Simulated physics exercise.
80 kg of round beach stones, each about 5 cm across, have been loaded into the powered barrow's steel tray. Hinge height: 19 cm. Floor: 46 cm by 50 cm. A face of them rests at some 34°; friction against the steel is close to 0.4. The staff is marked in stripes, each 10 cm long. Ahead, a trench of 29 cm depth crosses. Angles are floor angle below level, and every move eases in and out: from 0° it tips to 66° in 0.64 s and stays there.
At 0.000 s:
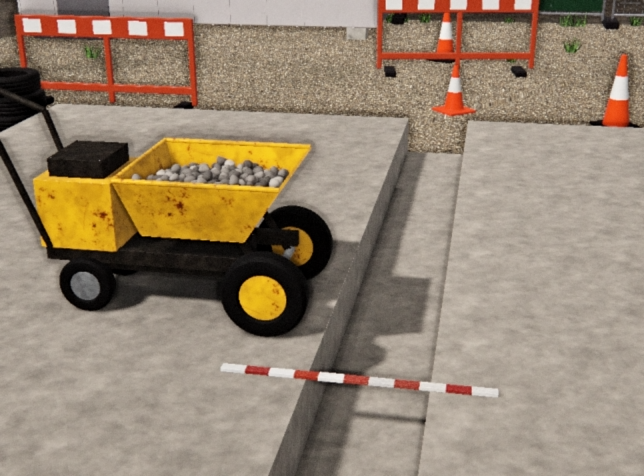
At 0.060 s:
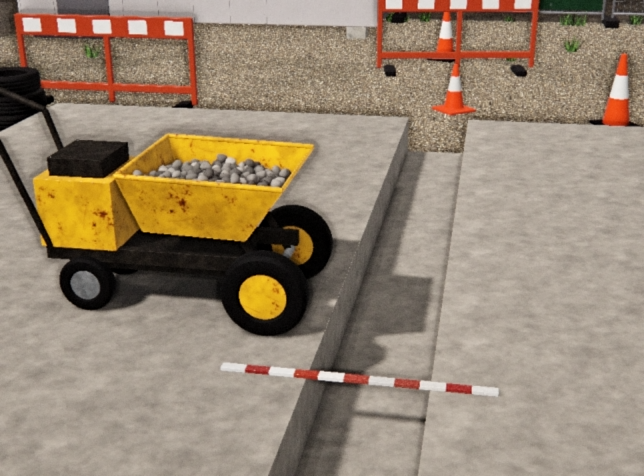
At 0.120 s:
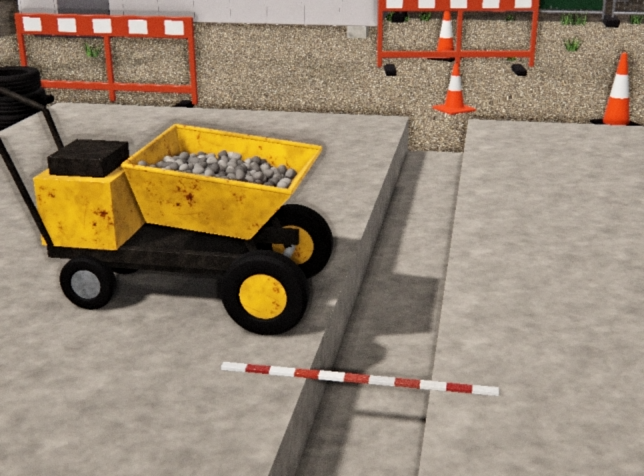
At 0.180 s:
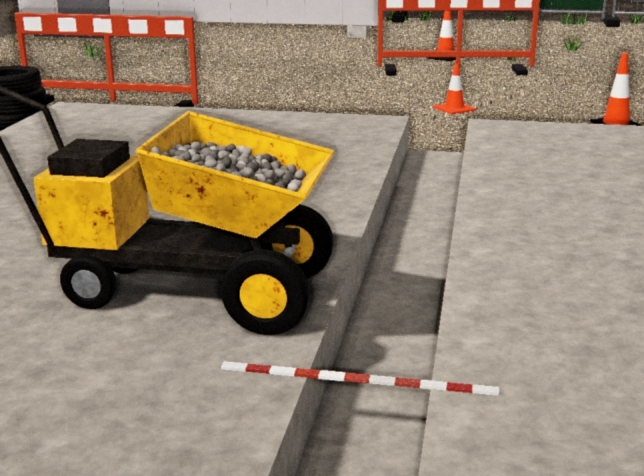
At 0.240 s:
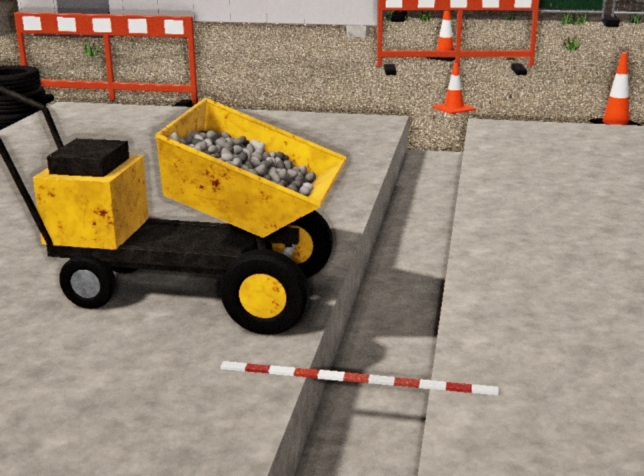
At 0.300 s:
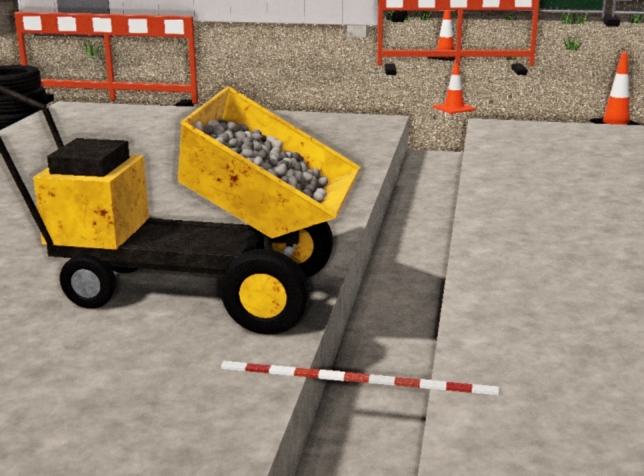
On a concrete yard beside a shallow trench, a yellow powered barrow stood still while its tray of grey stones tilted steadily forward to the right, the back end rising well above the frame.
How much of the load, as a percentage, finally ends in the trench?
I would put it at about 54 per cent.
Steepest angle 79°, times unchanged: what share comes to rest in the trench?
About 45%.
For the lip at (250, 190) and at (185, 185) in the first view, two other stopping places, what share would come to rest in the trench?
I'd say some 75 per cent and some 85 per cent.
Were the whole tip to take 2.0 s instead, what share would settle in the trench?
That works out at about 85 in a hundred.
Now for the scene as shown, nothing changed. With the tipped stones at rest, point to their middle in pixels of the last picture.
Middle at around (433, 352), I'd say.
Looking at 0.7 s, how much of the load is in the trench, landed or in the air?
About 20 per cent by then.
After 0.5 s the floor is at 56°; 100 % in the tray; the foremost stones are at (355, 230).
After 0.7 s the floor is at 66°; 77 % in the tray, 21 % in the trench, 2 % past the trench; the foremost stones are at (450, 286).
After 1.1 s the floor is at 66°; 27 % in the tray, 27 % in the trench, 46 % past the trench; the foremost stones are at (598, 328).
After 3.0 s the floor is at 66°; 0 % in the tray, 54 % in the trench, 46 % past the trench; the foremost stones are past the picture's edge.
